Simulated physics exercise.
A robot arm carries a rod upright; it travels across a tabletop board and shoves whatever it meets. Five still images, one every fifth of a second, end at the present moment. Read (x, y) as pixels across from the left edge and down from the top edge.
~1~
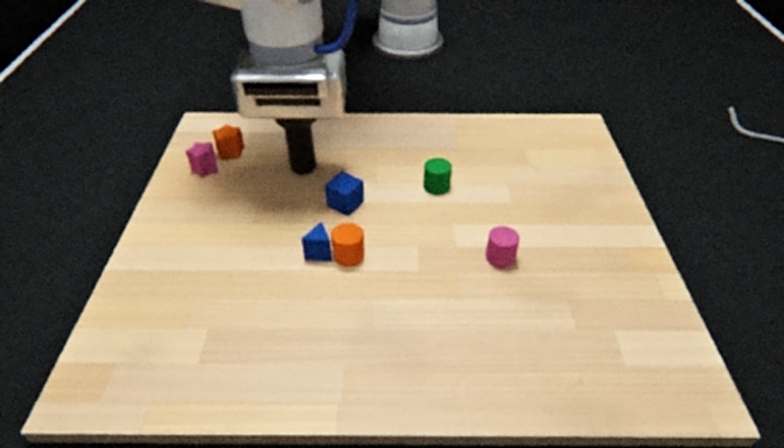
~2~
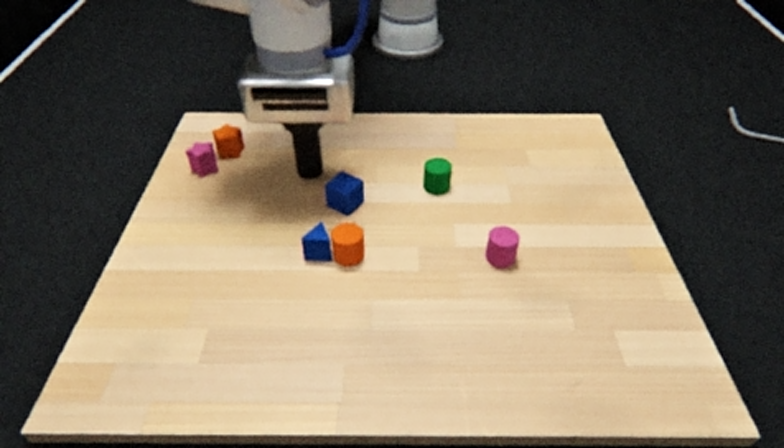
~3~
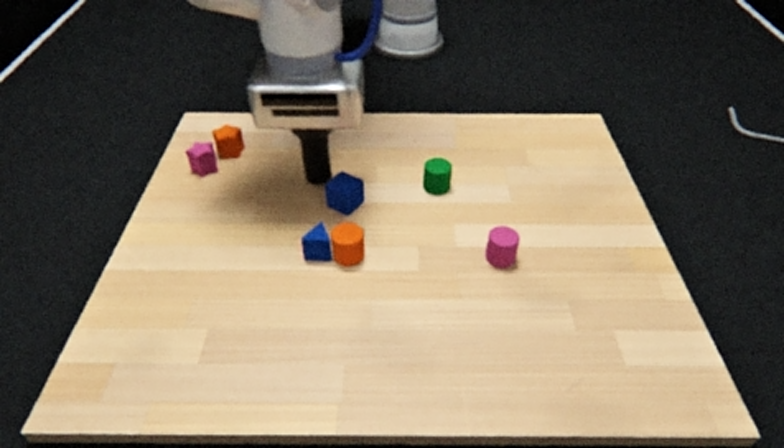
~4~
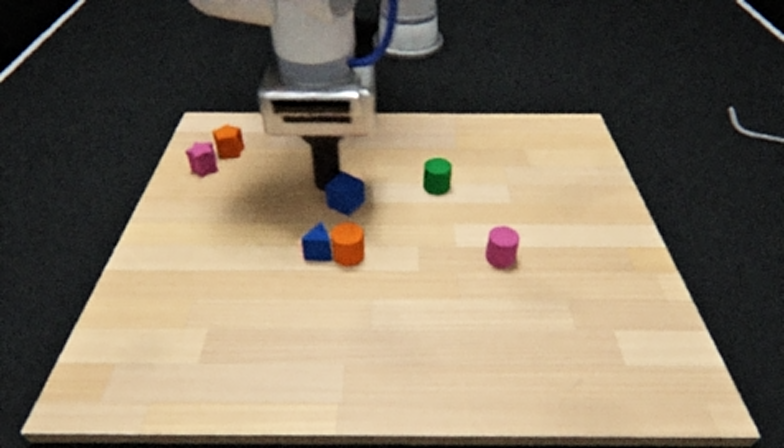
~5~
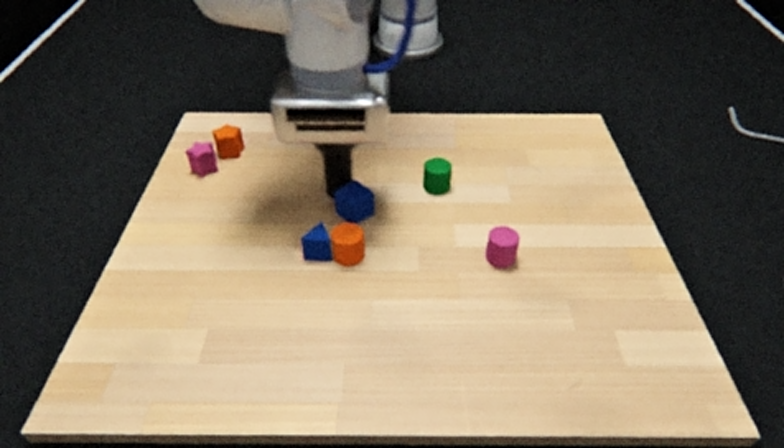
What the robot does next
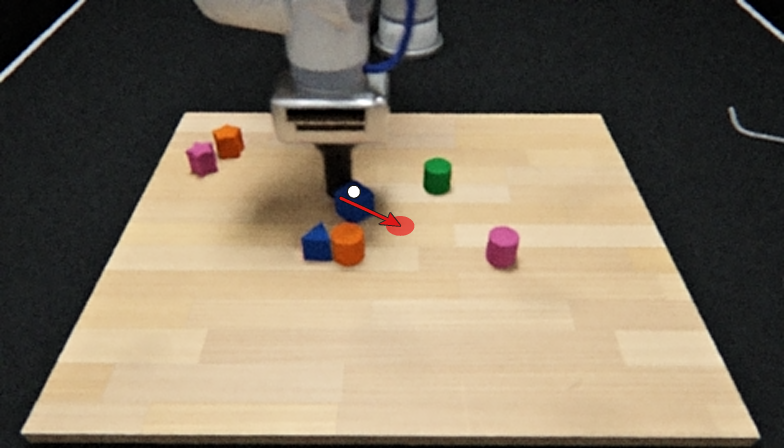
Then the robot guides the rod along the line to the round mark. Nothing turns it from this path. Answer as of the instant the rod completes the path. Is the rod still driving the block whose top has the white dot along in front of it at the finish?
No
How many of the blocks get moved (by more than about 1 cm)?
The count is one.
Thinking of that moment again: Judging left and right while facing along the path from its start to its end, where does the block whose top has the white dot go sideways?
Picture yourself facing from the start of the path to its end: The block whose top has the white dot moves off to your right.
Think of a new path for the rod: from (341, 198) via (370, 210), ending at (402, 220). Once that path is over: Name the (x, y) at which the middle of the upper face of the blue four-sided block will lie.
The top centre is at (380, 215).
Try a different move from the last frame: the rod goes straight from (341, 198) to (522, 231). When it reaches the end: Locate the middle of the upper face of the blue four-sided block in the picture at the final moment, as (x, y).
Around (369, 202).
Path on the board, in a line from (341, 198) to (400, 226); the dot is on the blue four-sided block.
The first path, step by step. Halfway along, rod (370, 204); blue four-sided block (374, 209), turned 45° clockwise.
At the end, rod (400, 219); orange round block in place; blue four-sided block (384, 221), turned 75° clockwise.
